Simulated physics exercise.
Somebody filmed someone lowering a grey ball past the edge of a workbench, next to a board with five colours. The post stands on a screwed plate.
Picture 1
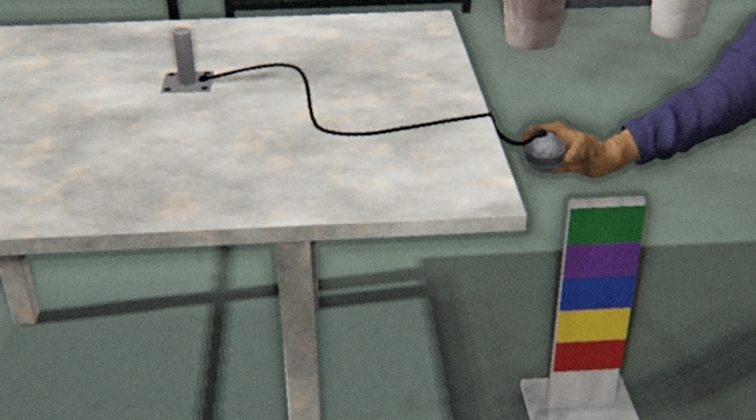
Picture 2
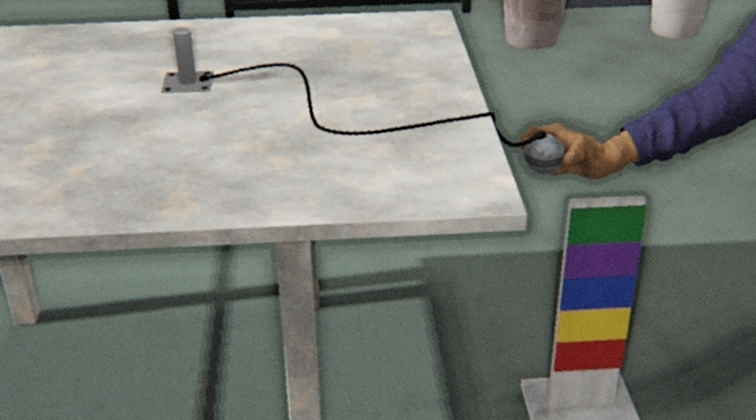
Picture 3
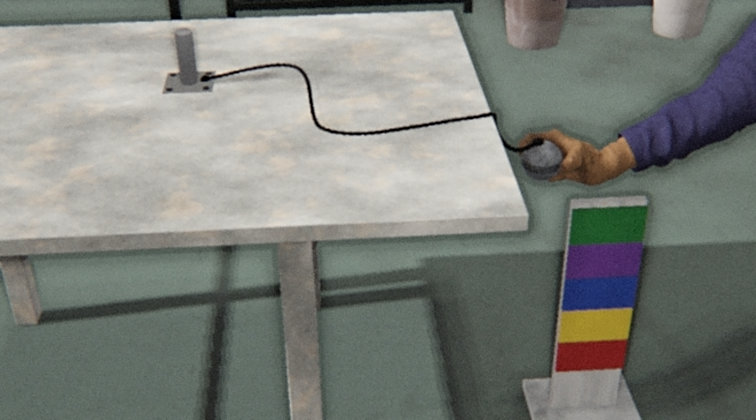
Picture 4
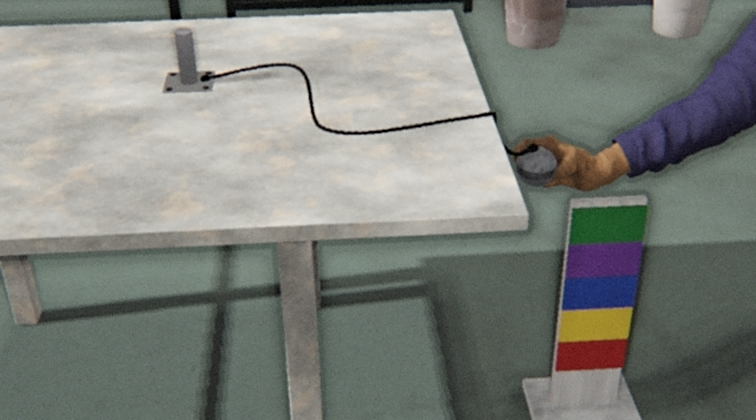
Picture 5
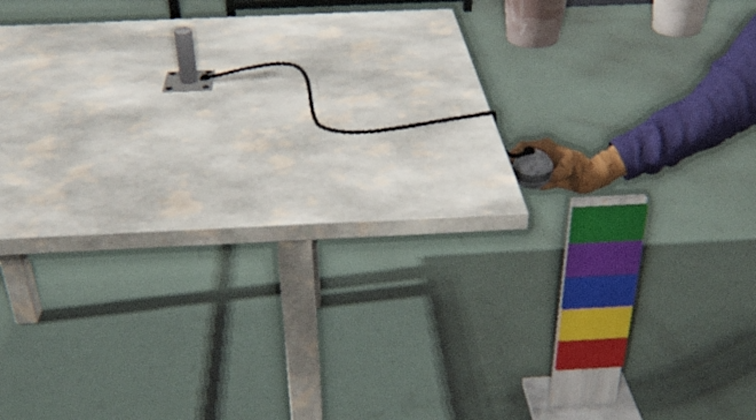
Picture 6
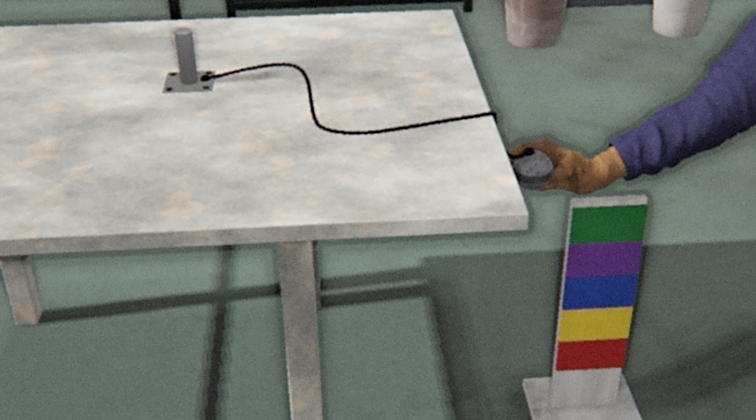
Hand in a purple sleeve moving a corded grey ball slightly down and left beside a table, above a colour-striped board.
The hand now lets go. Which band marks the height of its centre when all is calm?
Its centre hangs level with the blue band.
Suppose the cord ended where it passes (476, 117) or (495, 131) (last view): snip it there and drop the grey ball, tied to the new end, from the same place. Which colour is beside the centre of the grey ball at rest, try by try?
One after the other, green; purple.
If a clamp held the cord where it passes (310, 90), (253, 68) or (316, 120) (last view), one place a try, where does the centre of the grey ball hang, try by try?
In that order: (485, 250), (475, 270) and (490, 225).
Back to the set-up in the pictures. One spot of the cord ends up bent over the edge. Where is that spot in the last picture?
At (363, 133), roughly.
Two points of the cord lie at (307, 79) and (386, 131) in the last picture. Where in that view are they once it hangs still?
Near (335, 87) and (485, 119).
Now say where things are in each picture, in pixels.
Grey ball (545, 153); green (607, 227); purple (602, 262); blue (598, 295); yellow (594, 326); red (590, 357), in the first picture.
Grey ball (544, 154); cord through (243, 70) (304, 77) (312, 115) (384, 131) (469, 118), in the second picture.
Grey ball (541, 161), in the third picture.
Grey ball (536, 167); cord through (244, 70) (305, 76) (314, 115) (386, 131) (470, 118), in the fourth picture.
Grey ball (533, 169), in the fifth picture.
Grey ball (532, 170); cord through (245, 70) (306, 76) (314, 115) (386, 131) (470, 117), in the sixth picture.
Soon after, ball near (450, 276); level with blue.
Then, ball near (489, 284); level with blue.
At rest, ball near (478, 282); level with blue. Its middle rests at the blue band.
